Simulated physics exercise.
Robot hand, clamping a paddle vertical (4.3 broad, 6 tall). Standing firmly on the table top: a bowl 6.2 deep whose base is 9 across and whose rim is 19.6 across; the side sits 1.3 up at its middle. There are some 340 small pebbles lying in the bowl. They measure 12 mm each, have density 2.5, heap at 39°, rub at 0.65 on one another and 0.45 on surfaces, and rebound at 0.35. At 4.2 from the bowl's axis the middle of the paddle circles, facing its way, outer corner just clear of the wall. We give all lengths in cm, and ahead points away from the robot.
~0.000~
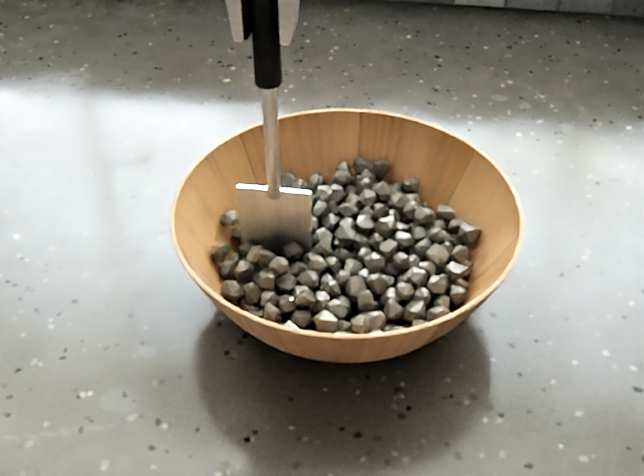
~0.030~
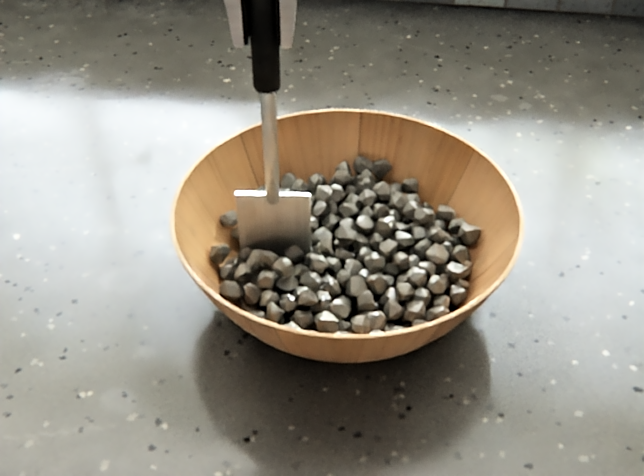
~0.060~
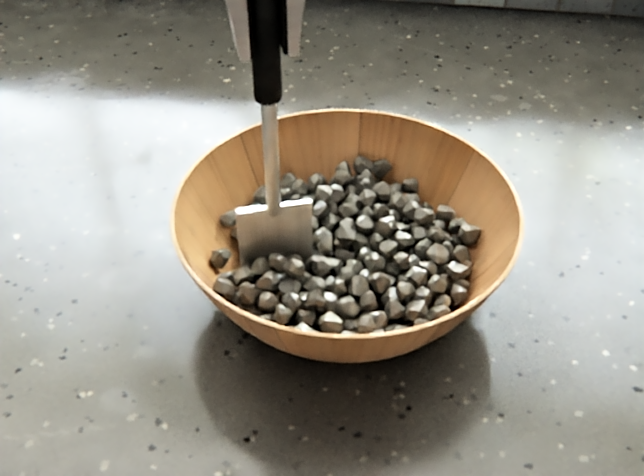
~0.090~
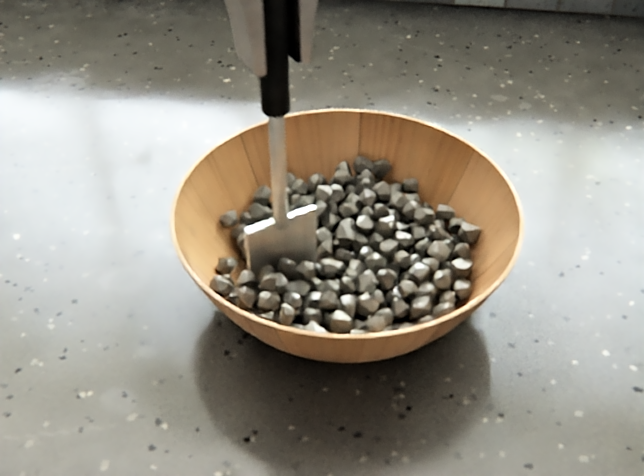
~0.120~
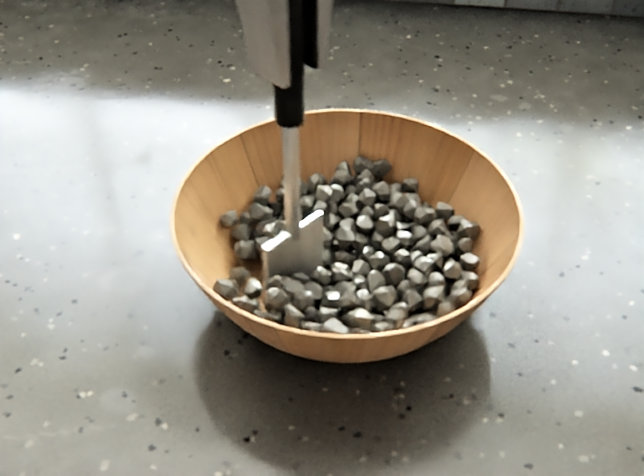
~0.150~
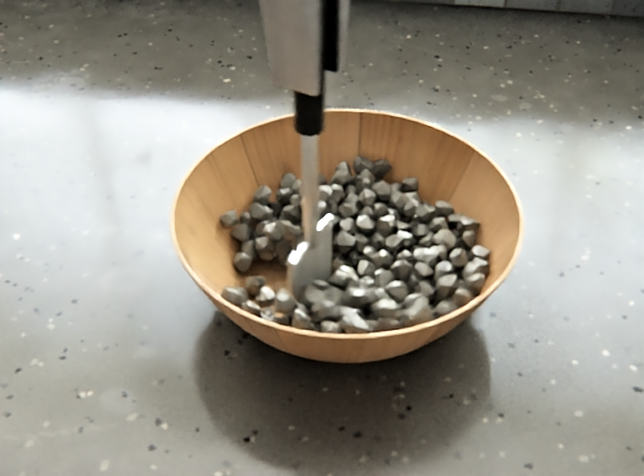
Robot gripper holding a flat metal paddle upright, turning it while pushing dark pebbles toward the front of a round wooden bowl.
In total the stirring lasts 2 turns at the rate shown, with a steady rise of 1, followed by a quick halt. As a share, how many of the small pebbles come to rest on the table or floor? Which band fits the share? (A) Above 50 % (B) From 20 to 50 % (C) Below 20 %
Option C: Below 20 %.
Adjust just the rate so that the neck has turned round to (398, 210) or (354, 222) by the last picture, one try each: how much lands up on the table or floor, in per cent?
First try: About 45 %; second try: About 25 %.
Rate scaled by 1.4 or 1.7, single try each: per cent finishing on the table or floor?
Some 30 and 45 per cent.
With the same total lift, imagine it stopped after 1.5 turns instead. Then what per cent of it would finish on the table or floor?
Roughly 10 percent would end up there.
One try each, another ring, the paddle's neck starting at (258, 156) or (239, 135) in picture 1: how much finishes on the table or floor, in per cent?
Roughly 30 and 20 per cent.
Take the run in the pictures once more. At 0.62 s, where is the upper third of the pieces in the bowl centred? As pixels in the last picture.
Roughly pixel (245, 199).
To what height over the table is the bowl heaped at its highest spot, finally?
I'd say close to 7.5 centimetres.
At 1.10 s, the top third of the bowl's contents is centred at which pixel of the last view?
Close to pixel (401, 184).
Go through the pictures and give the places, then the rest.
The paddle neck at (273, 168), 0° round; upper third of the load around (359, 243), from x 220 to 470, top at y 165; 335 in the bowl, in the first frame.
The paddle neck at (272, 173), 6° round; upper third of the load around (349, 246), from x 220 to 470, top at y 165, in the second frame.
The paddle neck at (273, 185), 22° round; upper third of the load around (344, 261), from x 220 to 470, top at y 165, in the third frame.
The paddle neck at (280, 197), 38° round; upper third of the load around (344, 271), from x 225 to 470, top at y 165, in the fourth frame.
The paddle neck at (293, 208), 54° round; upper third of the load around (359, 285), from x 225 to 470, top at y 165, in the fifth frame.
The paddle neck at (311, 216), 70° round; upper third of the load around (372, 288), from x 230 to 480, top at y 165; 335 in the bowl, in the sixth frame.
After 0.62 s, 326° round, highest piece 8 above the table; 306 in the bowl, 19 on the table or floor, 10 in flight or on the tool.
After 1.10 s, 221° round, highest piece 7 above the table; 298 in the bowl, 36 on the table or floor, 1 in flight or on the tool.
After 1.53 s, 0° round, highest piece 7 above the table; 297 in the bowl, 38 on the table or floor.
After 2.23 s, 0° round, highest piece 7 above the table; 297 in the bowl, 38 on the table or floor.
In the end, 297 in the bowl, 38 on the table or floor. That is 11 % on the table or floor.
